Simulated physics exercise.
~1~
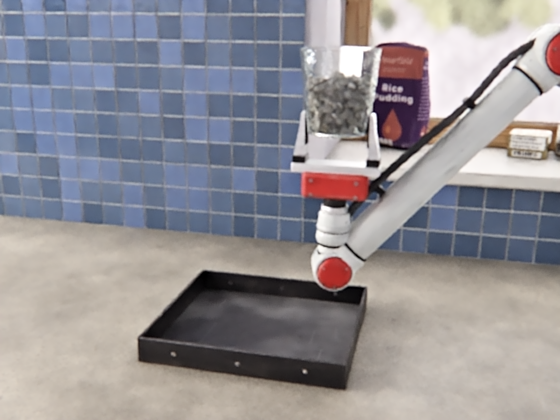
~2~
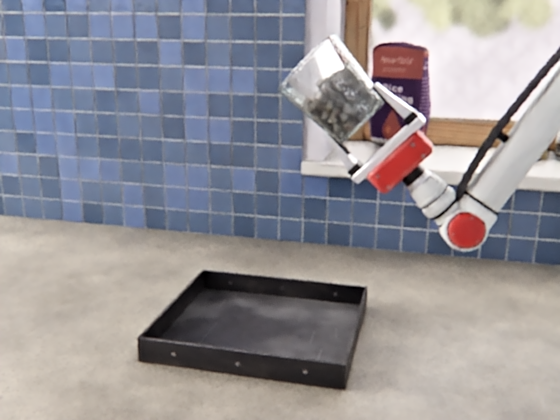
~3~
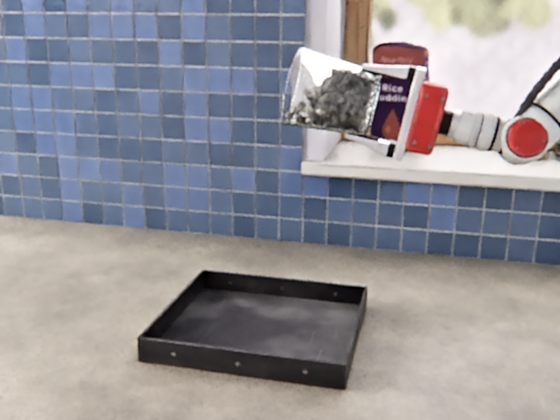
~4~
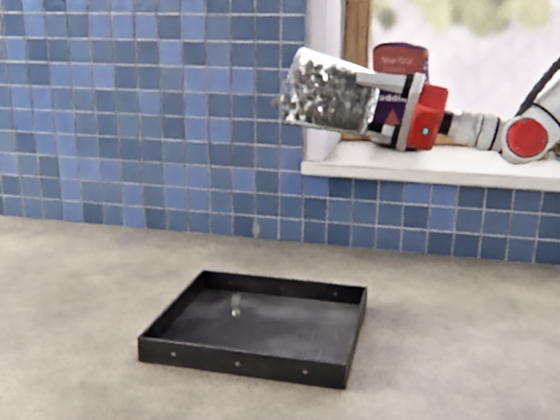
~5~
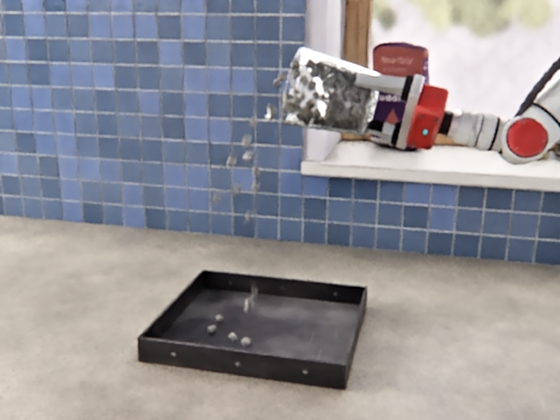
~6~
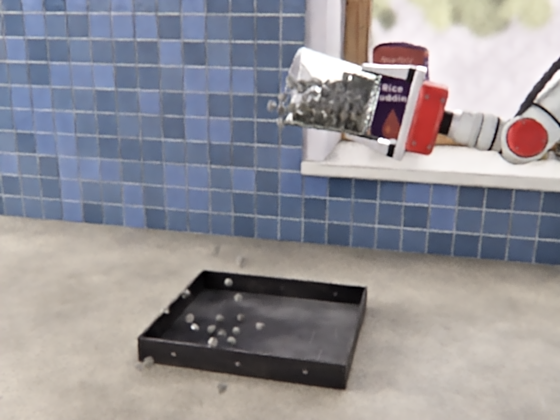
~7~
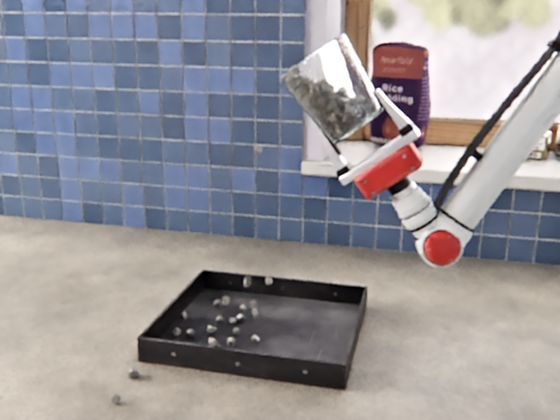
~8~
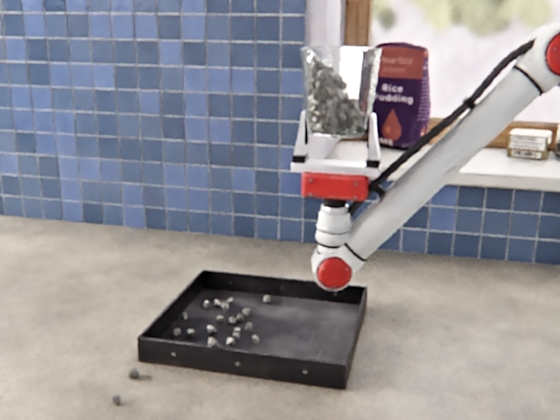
At the start, a white and red robot arm holds a clear beaker of small grey pebbles upright above a grey surface, with an empty black tray below and a blue tiled wall behind. The arm swings the beaker over to the left until it lies nearly on its side, its mouth tipping slightly downward. A few pebbles drop out, then more scatter into the tray. The arm tilts the beaker back up while pebbles settle, a couple landing outside. Finally the beaker stands upright, still holding most of its load, with a small scattering in the tray.
